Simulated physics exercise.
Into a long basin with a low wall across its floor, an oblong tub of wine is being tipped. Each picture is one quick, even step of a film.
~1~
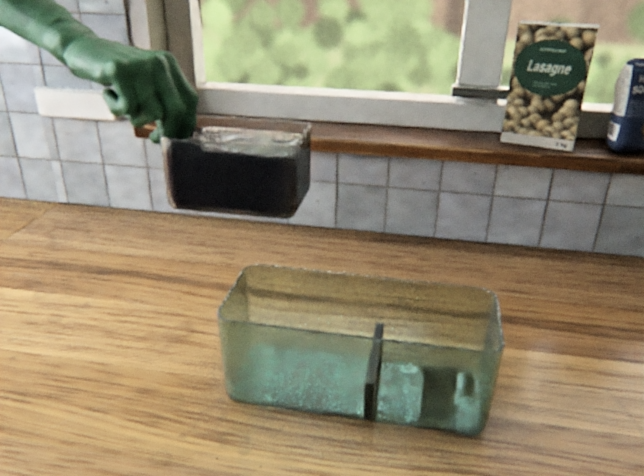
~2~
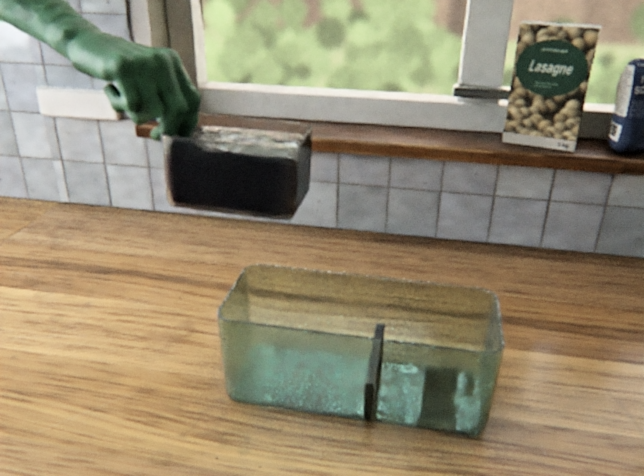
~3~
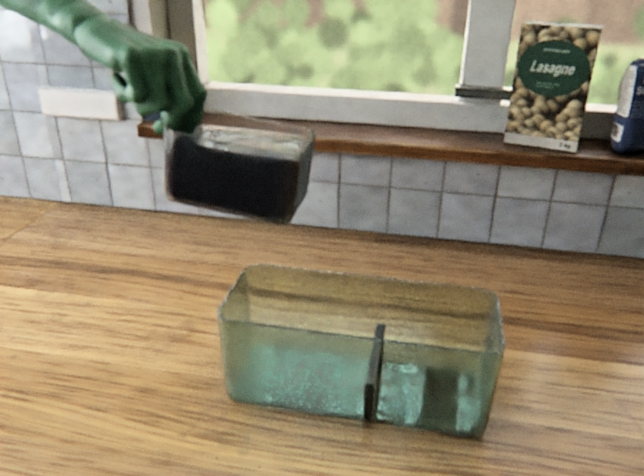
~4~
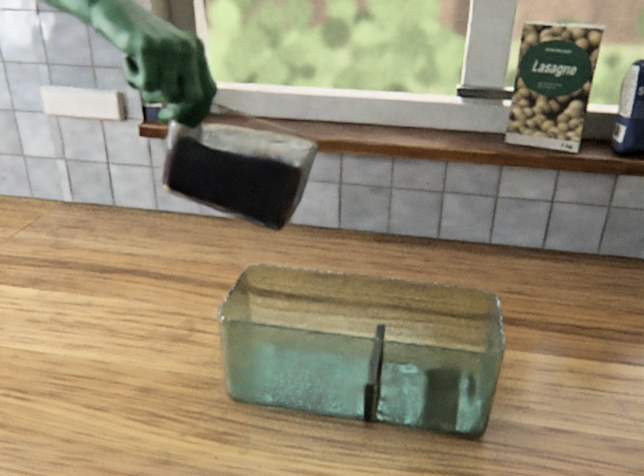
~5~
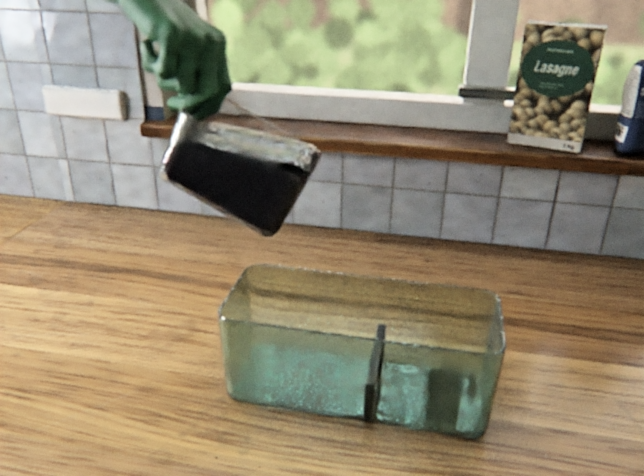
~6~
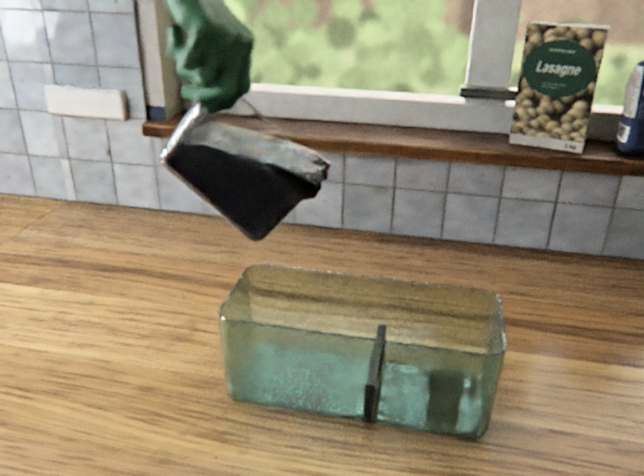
Green hand tilting a clear oblong tub of dark liquid further and further rightward above a long, divided glass basin on a wooden counter.
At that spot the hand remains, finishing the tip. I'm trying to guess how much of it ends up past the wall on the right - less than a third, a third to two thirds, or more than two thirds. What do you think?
I'd say less than a third.
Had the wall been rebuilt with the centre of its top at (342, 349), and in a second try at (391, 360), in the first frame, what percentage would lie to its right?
First try close to 50 percent, second try close to 20 percent.
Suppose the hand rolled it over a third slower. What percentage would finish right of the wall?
Around 30 in a hundred.
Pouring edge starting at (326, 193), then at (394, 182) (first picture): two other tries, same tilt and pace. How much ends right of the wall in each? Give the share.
The first gives 20 %, the second 65 %.
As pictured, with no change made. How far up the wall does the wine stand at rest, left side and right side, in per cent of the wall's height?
Left 60 per cent, right 10.
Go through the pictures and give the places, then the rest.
The first picture shows tilt 0°; pouring edge (303, 136); surface from (180, 136) to (303, 145); the long basin's rim runs from (232, 290) to (499, 321); the wall's top is at (375, 352).
The second picture shows tilt 2°; pouring edge (305, 139); surface from (181, 135) to (304, 146).
The third picture shows tilt 7°; pouring edge (308, 145); surface from (183, 133) to (307, 148).
The fourth picture shows tilt 15°; pouring edge (311, 155); surface from (185, 133) to (311, 151).
The fifth picture shows tilt 26°; pouring edge (313, 169); surface from (184, 135) to (316, 161); 2 per cent is over the edge.
The sixth picture shows tilt 39°; pouring edge (311, 184); surface from (183, 133) to (300, 164); 7 per cent is over the edge.
A moment on, the tilt is 111° and 15 per cent is still to pour, 29 is left of the wall and 6 right of it.
Next, the tilt is 117° and 2 per cent is still to pour, 73 is left of the wall and 9 right of it.
Then the tilt is 117° and 0 per cent is still to pour, 69 is left of the wall and 14 right of it.
Later the tilt is 117° and 0 per cent is still to pour, 75 is left of the wall and 15 right of it.
At rest 75 per cent lies left of the wall, 15 right of it and 10 outside.
